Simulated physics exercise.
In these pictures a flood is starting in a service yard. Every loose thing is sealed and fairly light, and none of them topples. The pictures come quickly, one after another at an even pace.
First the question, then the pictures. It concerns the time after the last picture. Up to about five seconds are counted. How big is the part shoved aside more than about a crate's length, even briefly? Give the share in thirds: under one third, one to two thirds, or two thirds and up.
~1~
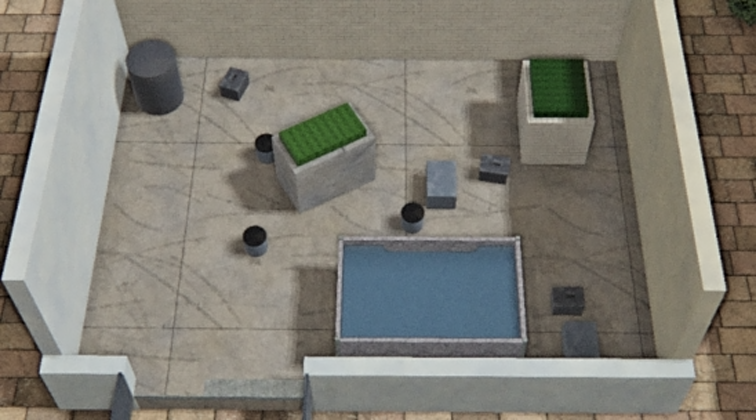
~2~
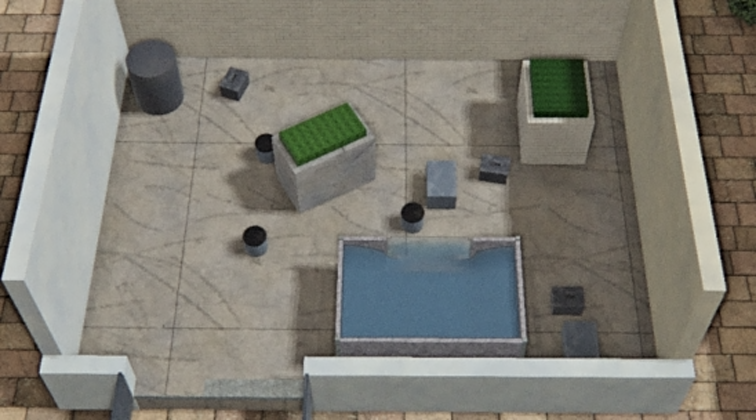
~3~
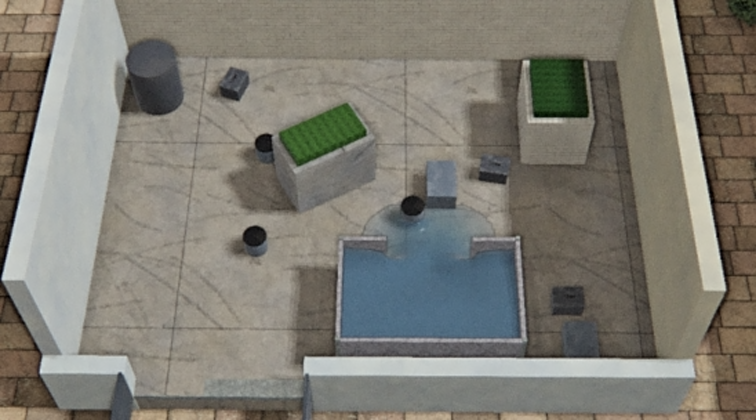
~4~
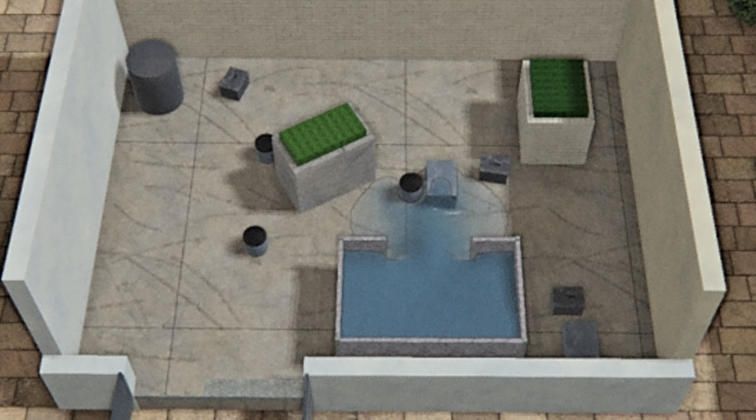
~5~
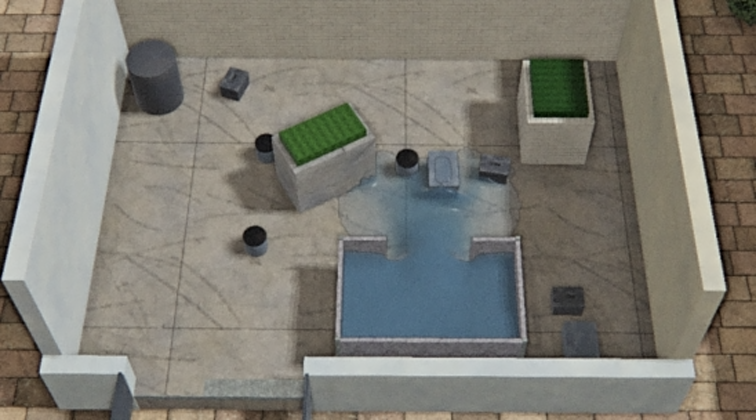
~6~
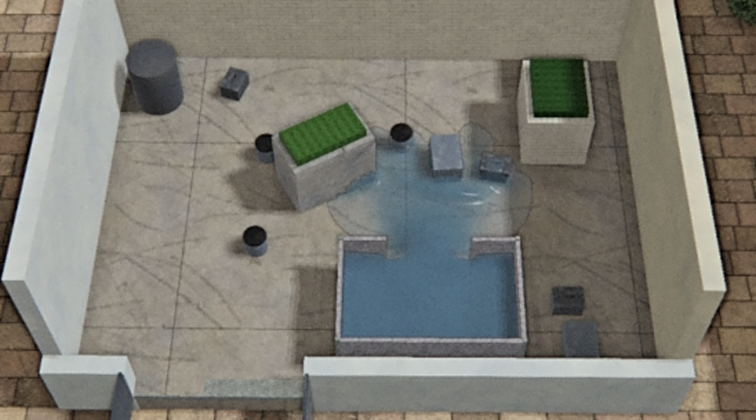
One to two thirds.
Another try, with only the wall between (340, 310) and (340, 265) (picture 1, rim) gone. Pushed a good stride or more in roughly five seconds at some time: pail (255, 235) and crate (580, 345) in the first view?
In turn: Swept aside, short of that.
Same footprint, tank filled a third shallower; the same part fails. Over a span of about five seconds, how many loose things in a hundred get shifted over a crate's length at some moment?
Roughly 40 per cent of them.
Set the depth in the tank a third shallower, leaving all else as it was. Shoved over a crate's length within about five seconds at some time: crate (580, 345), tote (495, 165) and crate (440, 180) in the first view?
Per item, in order: Missed the mark; cleared the mark; cleared the mark.
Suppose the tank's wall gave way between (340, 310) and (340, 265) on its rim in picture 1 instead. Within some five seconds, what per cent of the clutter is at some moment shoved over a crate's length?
Roughly 10 per cent.
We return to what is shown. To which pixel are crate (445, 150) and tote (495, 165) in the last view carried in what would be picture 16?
(472, 61) and (500, 55).
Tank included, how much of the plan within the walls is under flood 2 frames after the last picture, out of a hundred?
Something close to 30 per cent.
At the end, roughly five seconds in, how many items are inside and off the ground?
Total: 2.
A moment on, 3 of 8 are well off their spots; 0 afloat.
Next, 3 of 8 are well off their spots; 2 afloat.
Later, 3 of 8 are well off their spots; 2 afloat.
In the end, 4 of 8 are well off their spots, and 4 have been at some point; 2 afloat.
